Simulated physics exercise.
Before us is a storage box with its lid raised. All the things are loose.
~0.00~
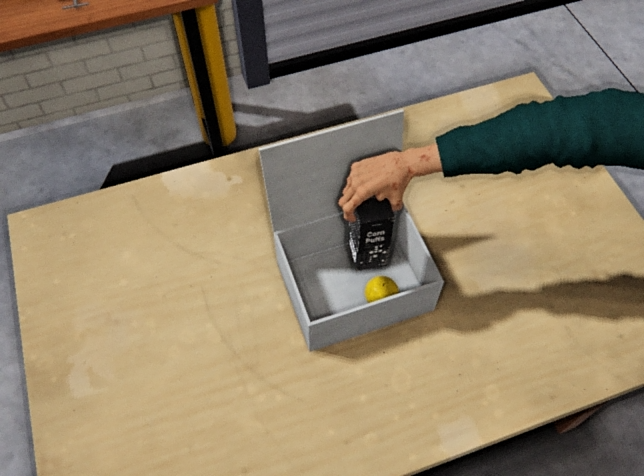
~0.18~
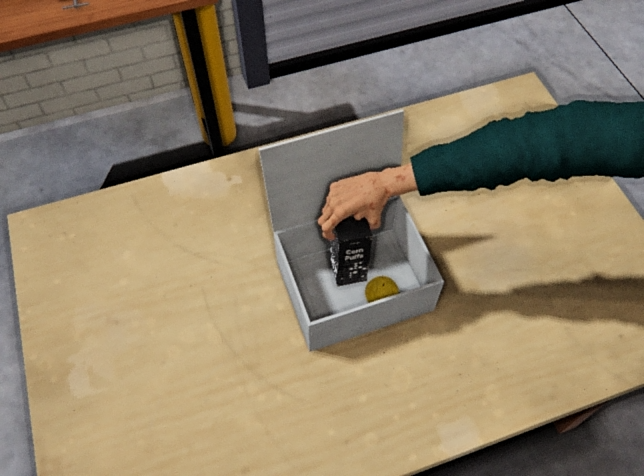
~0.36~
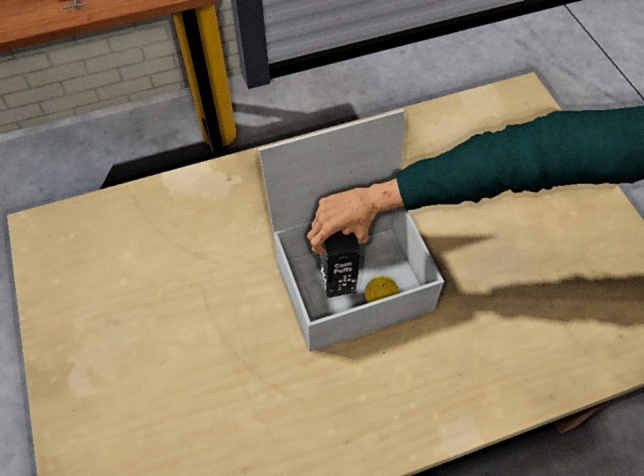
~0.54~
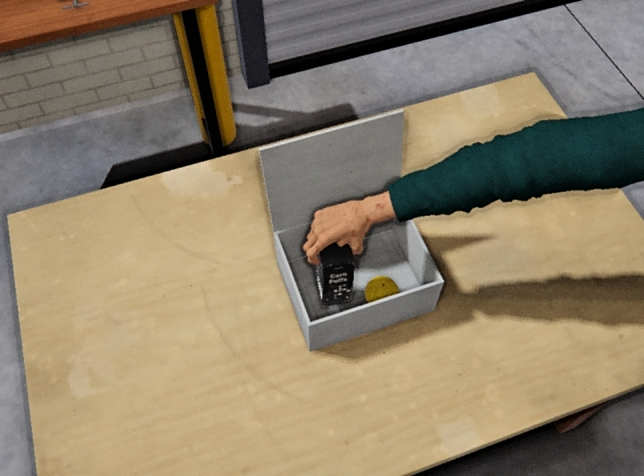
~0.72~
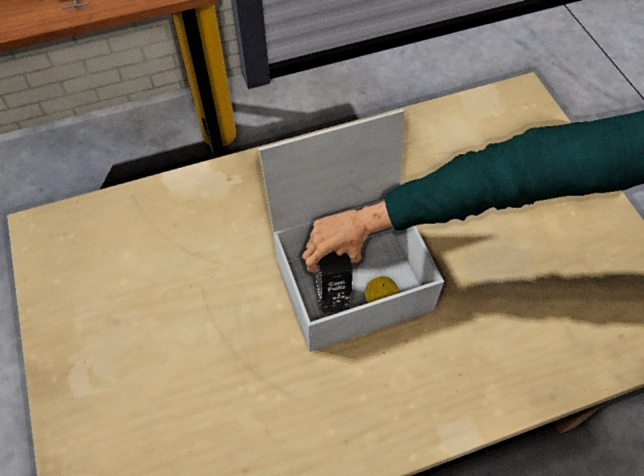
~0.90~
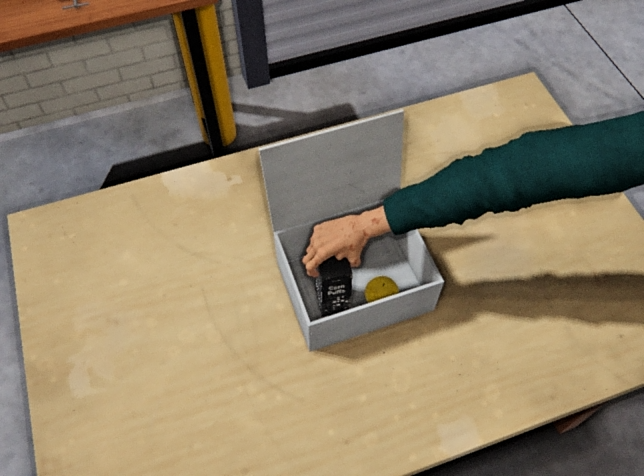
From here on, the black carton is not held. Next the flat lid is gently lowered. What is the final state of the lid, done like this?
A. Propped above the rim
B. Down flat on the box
A, propped above the rim.
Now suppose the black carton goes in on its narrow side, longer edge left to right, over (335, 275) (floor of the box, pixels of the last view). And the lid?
Result: Lid shut.
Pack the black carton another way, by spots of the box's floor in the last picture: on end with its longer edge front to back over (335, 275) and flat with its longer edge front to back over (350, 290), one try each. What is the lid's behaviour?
Try one: Lid stays raised; try two: Lid goes down.
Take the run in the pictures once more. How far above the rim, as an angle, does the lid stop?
It stays some 30° above the rim.
After 2.10 s, lid starting down.
After 2.40 s, lid 66° above the rim.
After 2.70 s, lid 35° above the rim.
In the end (3.1 s), lid 28° above the rim; both unmoved. At the end, from the last picture's camera, black carton near (333, 282).
